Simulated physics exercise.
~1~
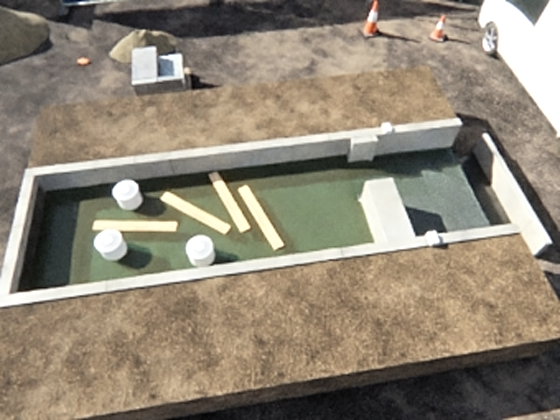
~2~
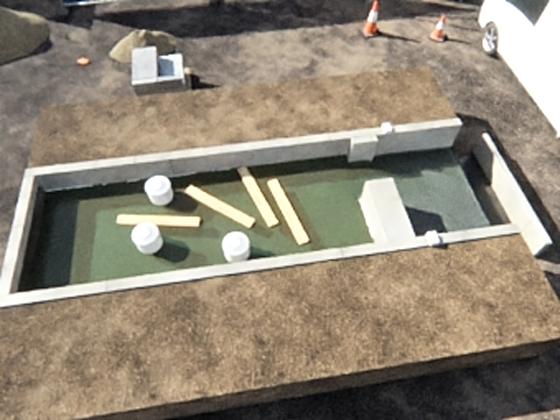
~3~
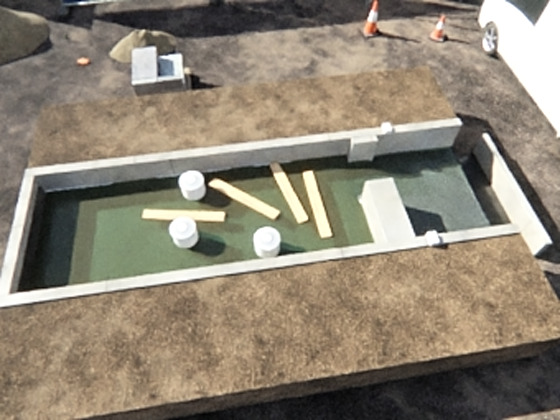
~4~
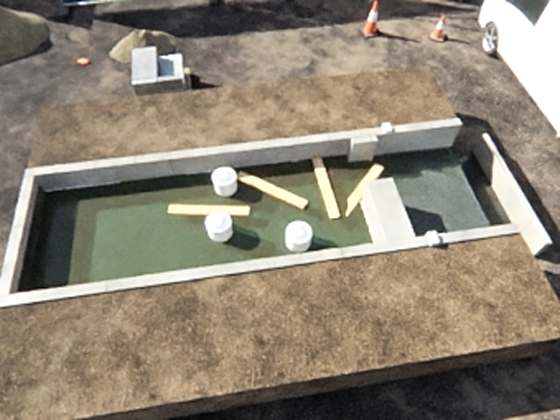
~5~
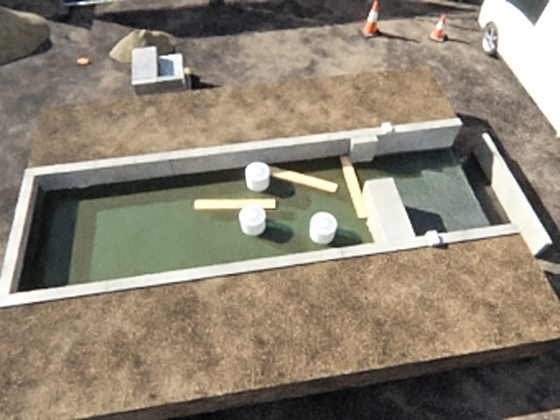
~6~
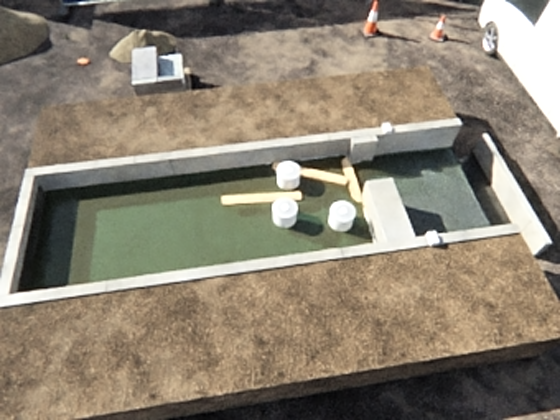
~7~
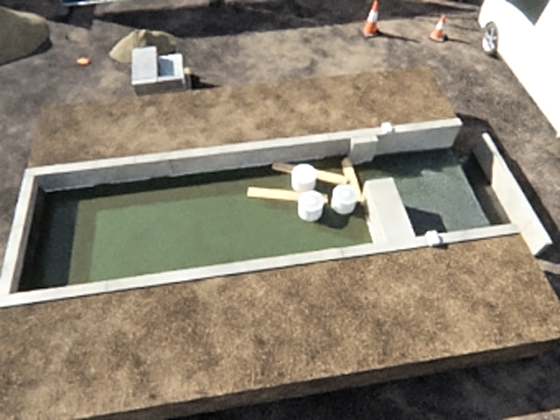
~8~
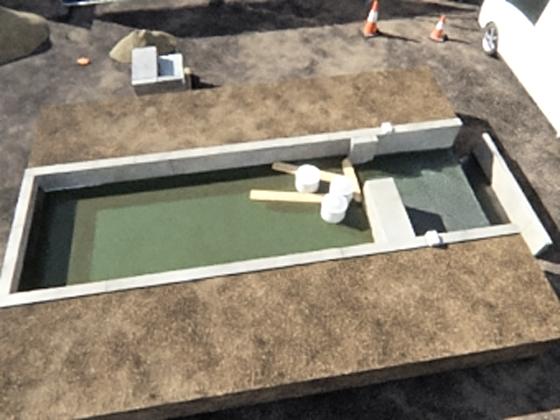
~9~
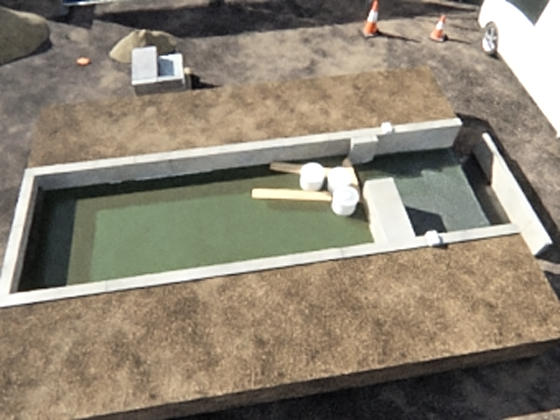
Concrete channel of green water carrying white tubs and yellow planks rightward, one plank slipping from view, the rest bunching beside a pale block.
